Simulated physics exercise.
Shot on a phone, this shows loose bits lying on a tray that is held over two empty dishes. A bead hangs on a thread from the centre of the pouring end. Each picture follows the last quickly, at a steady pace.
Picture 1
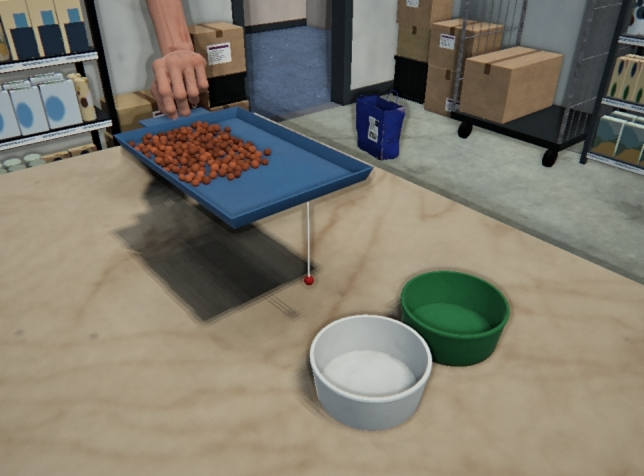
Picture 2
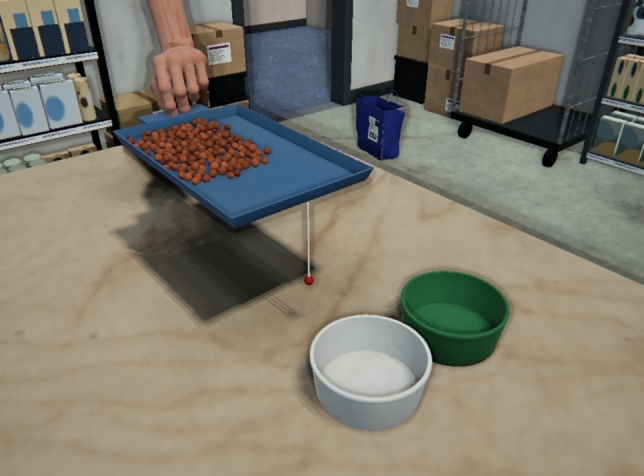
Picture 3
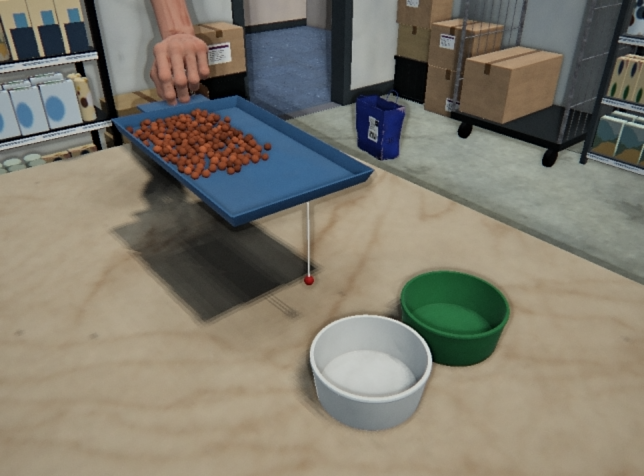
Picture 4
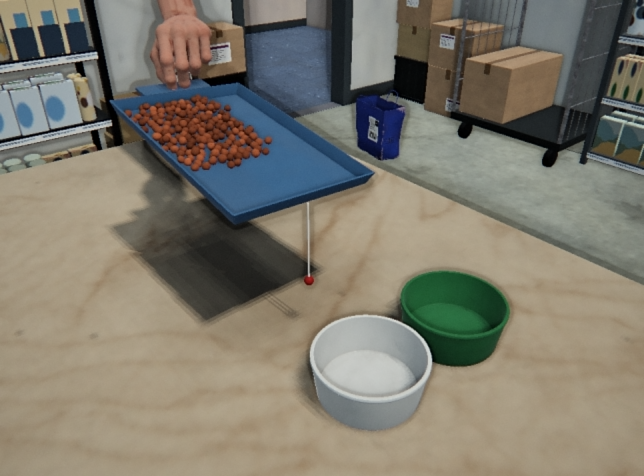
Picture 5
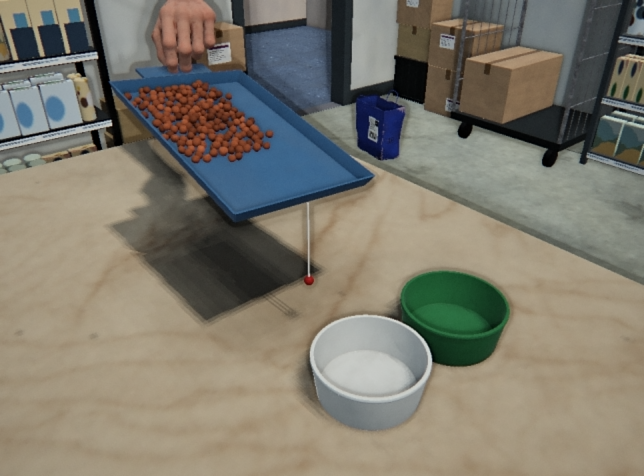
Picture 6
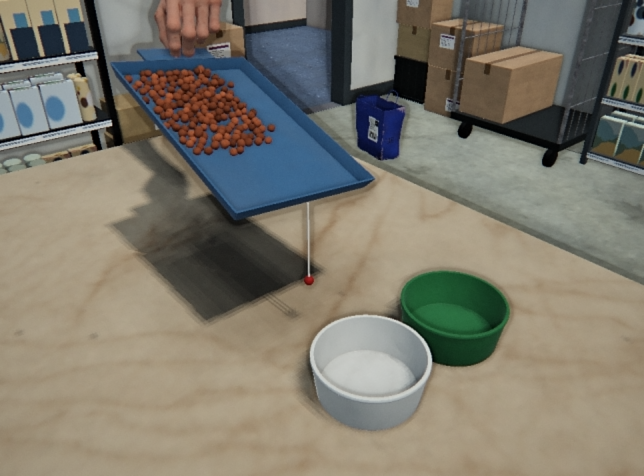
In a storeroom, a hand slowly raised the back of a blue tray of reddish-brown pellets above a table, tilting it toward its right front corner, while the white and green bowls stayed still.
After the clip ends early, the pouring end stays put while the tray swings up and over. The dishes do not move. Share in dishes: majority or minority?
A lesser share is caught.
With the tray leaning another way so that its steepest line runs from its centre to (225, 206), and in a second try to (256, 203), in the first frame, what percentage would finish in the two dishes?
It comes to about 0 per cent the first time and about 10 per cent the second.
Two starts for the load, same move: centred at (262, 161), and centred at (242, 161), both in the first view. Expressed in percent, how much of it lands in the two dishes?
In order, 10 % then 20 %.
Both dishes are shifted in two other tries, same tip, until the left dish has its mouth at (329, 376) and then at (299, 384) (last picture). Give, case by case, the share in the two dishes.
In the first position around 20 percent, in the second around 20 percent.
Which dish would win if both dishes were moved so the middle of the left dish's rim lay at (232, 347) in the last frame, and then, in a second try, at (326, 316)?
In turn: The right one; right.
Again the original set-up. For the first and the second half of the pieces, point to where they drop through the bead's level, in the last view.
Near (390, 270) and later near (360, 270).
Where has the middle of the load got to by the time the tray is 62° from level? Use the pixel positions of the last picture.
Somewhere about pixel (344, 178).
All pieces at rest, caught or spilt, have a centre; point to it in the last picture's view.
Once nothing moves, the middle sits near (384, 312).
Shortly afterwards, tray tipped steeply; the bulk on the tray; near a quarter in the air.
Next, tray tipped right over; near a third on the tray; only a few in the left dish; a little in the right dish; near half outside both; only a few in the air.
Some moments later, tray tipped past a quarter turn; a little in the left dish; a little in the right dish; the bulk outside both.
In the end, tray tipped past a quarter turn; a little in the left dish; a little in the right dish; the bulk outside both.
